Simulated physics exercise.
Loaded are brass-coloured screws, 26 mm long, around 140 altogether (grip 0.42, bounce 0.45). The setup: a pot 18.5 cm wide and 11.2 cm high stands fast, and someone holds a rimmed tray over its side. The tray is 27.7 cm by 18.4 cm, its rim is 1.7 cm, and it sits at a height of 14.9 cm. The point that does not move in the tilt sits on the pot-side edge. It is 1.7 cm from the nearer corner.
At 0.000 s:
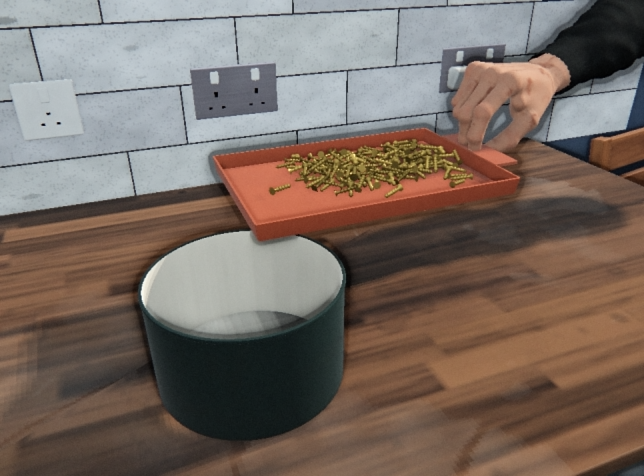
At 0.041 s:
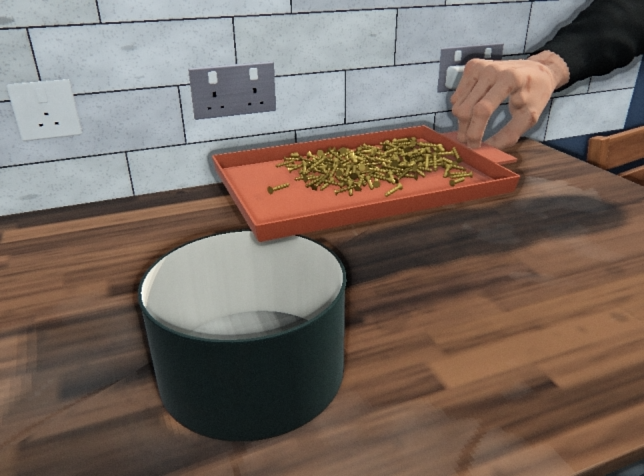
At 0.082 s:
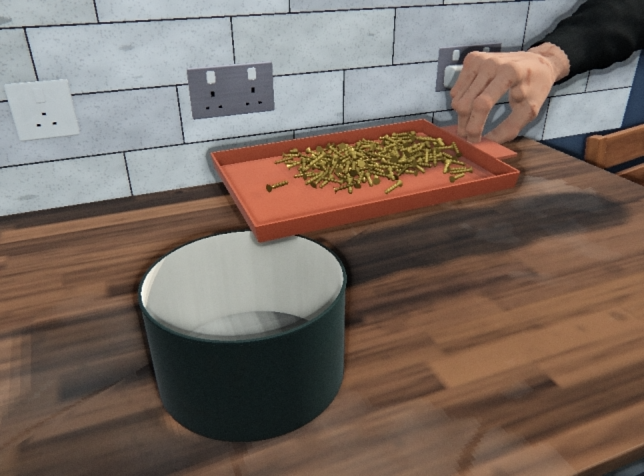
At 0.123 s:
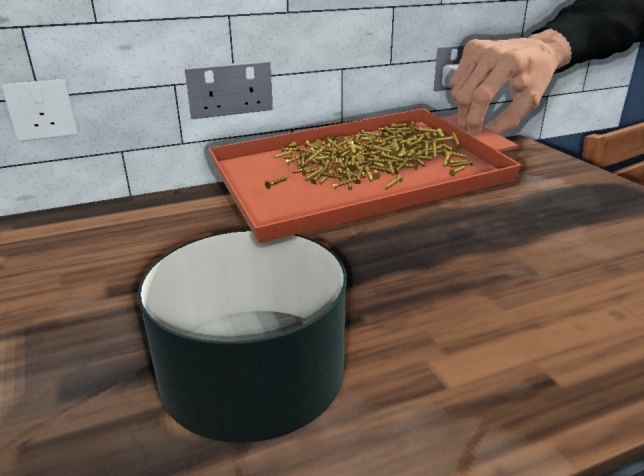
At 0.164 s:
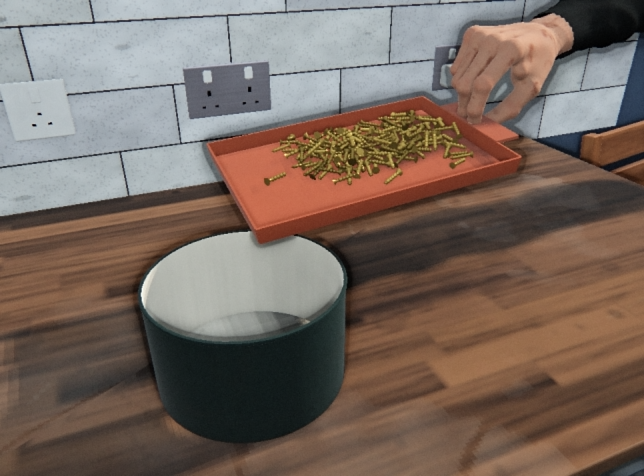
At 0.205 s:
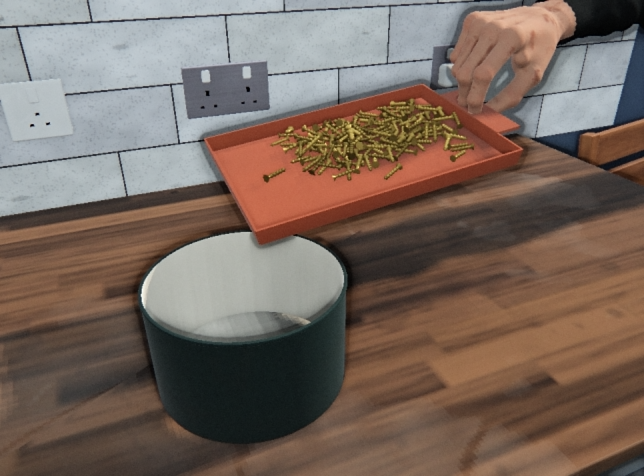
Red rimmed tray of brass-coloured screws tilting gently down to the left as a hand raises its right end beside a dark green pot.
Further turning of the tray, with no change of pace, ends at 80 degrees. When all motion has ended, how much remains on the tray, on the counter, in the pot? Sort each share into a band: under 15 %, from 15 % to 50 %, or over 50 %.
Tray: Under 15 %; counter: Under 15 %; pot: Over 50 %.
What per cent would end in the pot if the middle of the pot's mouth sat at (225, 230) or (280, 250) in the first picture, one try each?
Spot one: Some 0 per cent; spot two: Some 75 per cent.
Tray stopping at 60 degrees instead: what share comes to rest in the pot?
Near 65 %, then.
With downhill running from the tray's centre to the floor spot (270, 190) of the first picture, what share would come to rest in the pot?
Estimate: Some 10 per cent.
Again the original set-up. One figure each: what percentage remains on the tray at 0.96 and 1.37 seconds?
Close to 70 at the first time and 15 at the second.
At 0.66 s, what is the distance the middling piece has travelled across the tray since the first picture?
Displacement on the tray: About 8 cm.
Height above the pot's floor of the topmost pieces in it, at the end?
Some 2.5 cm.
After 0.66 s, tilt 44 degrees; the tray holds 100 %, the pot 0 %.
Then, at 0.96 s, tilt 66 degrees; the tray holds 70 %, the pot 20 %.
After 1.37 s, tilt 80 degrees; the tray holds 15 %, the pot 80 %.
By 2.4 s all is still; tray 0 %, counter 0 %, pot 100 %.
